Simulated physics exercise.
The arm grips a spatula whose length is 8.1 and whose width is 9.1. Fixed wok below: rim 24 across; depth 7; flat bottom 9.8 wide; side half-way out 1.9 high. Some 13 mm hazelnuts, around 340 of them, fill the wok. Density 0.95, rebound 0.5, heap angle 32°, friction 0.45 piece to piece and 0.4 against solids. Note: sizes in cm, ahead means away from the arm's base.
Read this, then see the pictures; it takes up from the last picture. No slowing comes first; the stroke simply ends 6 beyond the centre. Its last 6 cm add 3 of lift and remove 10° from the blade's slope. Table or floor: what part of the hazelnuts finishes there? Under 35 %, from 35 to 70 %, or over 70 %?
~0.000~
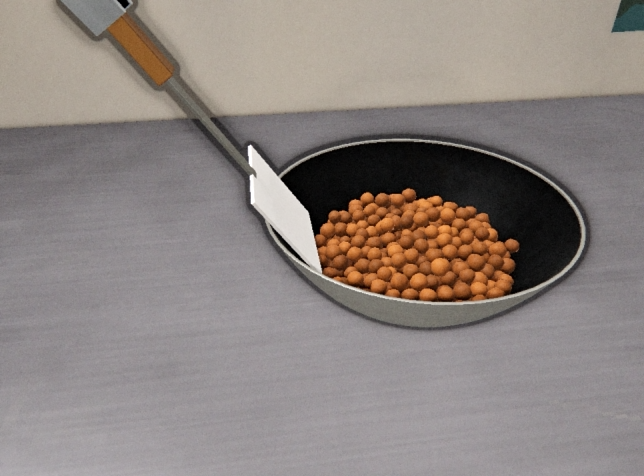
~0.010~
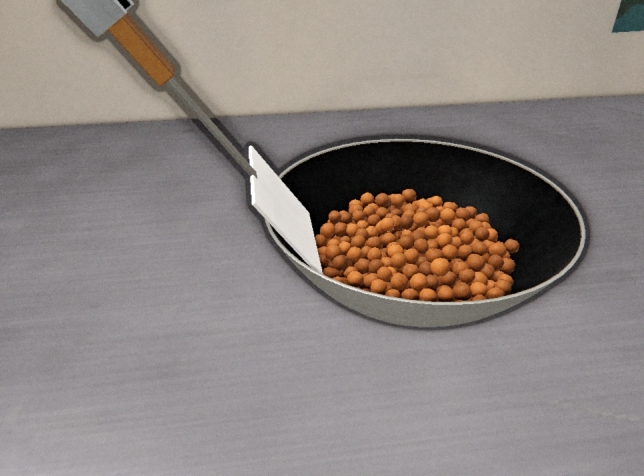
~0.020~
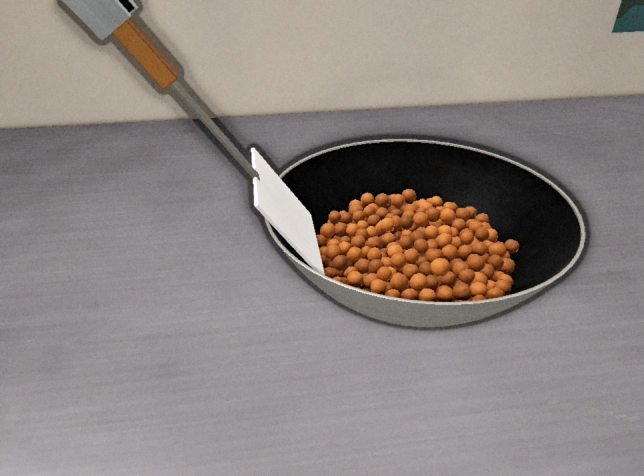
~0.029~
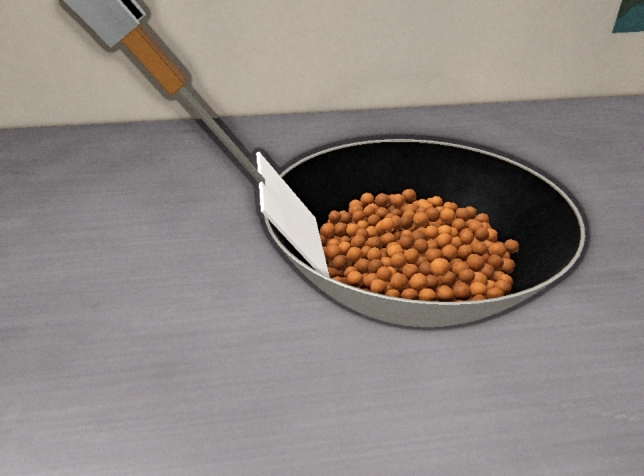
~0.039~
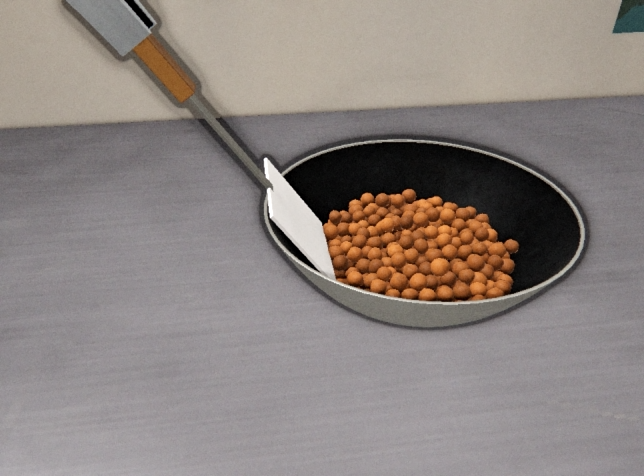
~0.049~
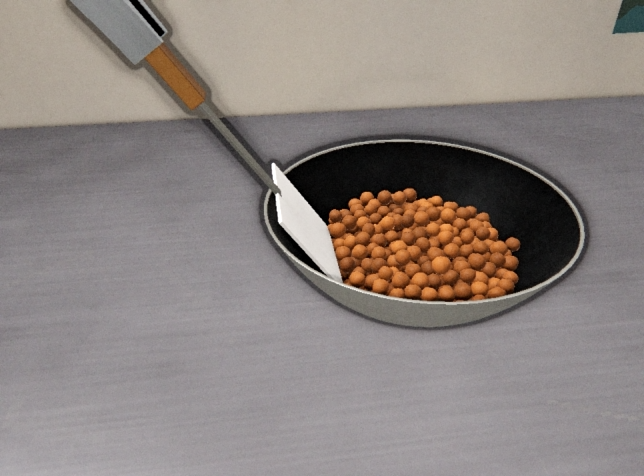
Under 35 %.
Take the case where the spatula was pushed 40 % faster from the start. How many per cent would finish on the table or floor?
Then roughly 30 percent.
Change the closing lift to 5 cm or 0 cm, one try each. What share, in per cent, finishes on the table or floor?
Roughly 15 per cent, then 10 per cent.
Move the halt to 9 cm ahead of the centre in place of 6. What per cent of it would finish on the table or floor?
That would be something like 45 in a hundred.
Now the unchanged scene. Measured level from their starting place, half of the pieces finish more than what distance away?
Distance: Around 5 cm.
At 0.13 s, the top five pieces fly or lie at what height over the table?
Roughly 7 cm.
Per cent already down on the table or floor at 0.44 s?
Roughly 10 per cent.
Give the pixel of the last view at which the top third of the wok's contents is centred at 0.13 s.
It is centred near (470, 226).
After 0.13 s, sloping 56°, highest piece 8 above the table; 336 in the wok.
After 0.20 s, sloping 52°, highest piece 8 above the table; 336 in the wok.
After 0.44 s, sloping 46°, highest piece 9 above the table; 291 in the wok, 30 on the table or floor, 15 on the blade or in flight.
After 1.49 s, sloping 46°, highest piece 8 above the table; 290 in the wok, 46 on the table or floor.
At rest, 290 in the wok, 46 on the table or floor. That is 14 % on the table or floor.
